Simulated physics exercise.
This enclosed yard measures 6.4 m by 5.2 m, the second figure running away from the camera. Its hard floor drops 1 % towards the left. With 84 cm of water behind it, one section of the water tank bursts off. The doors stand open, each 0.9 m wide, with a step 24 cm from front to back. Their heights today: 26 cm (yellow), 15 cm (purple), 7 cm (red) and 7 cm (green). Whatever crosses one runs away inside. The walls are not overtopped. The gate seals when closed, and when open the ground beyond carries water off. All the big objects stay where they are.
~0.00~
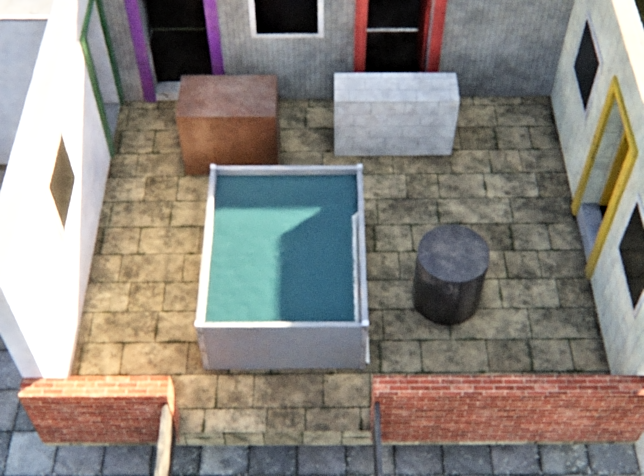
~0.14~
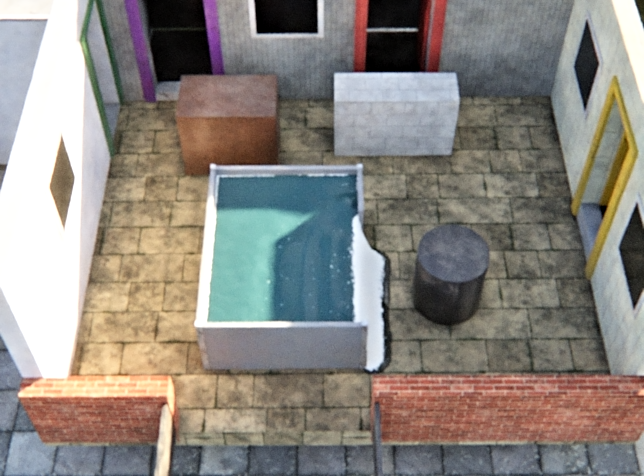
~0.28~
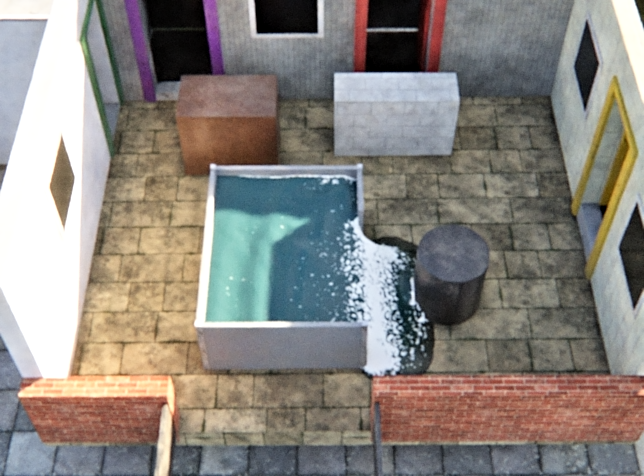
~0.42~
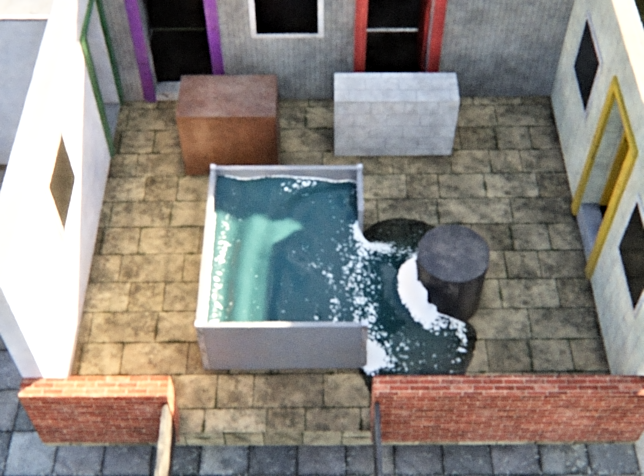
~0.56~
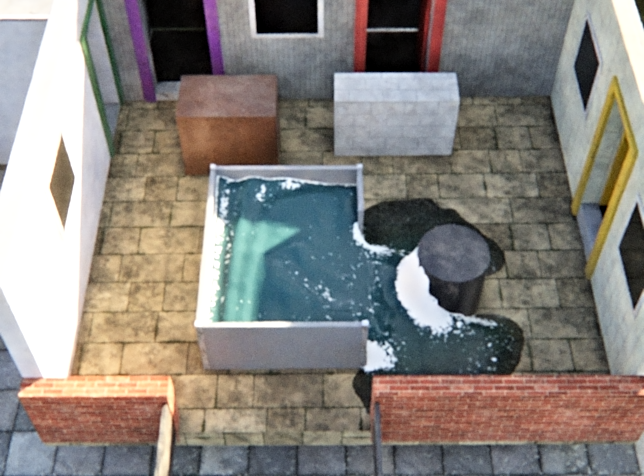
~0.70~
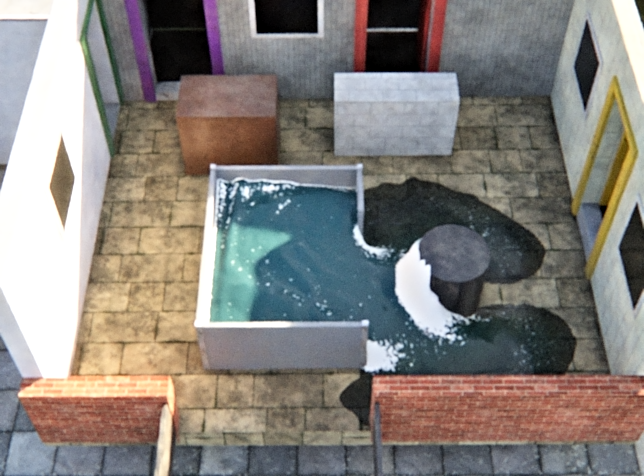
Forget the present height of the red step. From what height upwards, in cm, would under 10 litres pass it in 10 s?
About 12.5 cm.
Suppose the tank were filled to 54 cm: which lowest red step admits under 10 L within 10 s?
Some 7.0 cm.
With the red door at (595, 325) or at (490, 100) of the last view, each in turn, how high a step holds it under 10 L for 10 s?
About 31 and 38 cm.
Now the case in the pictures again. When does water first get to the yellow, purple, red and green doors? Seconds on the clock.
Arrival: Yellow 0.9 s, purple 4.5 s, red 2.8 s, green 4.5 s.
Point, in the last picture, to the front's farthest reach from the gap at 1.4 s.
Near (541, 138).
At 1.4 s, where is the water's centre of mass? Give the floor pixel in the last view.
At about (369, 295).
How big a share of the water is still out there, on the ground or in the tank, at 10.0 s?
Some 84 per cent remains.
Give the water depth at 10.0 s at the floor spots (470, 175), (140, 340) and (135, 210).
About 9, 7 and 12 cm.
After 1.4 s water covers 40 % of the floor, deepest (62 cm) near (608, 395); it has not reached the red door.
After 3.0 s water covers 60 % of the floor, deepest (35 cm) near (443, 167); 4 cm at the red door, 0 litres in over its 7 cm step.
After 10.0 s water covers 95 % of the floor, deepest (16 cm) near (120, 116); 5 cm at the red door, 44 litres in over its 7 cm step.
At the red door as built, the water arrived by 2.9 s and peaked near 14 cm at 3.6 s.
With a step of 10 cm, 20 litres would have come in within the 10 s; with 13.5 cm, 7 litres. So under 10 litres takes about 12.5 cm.
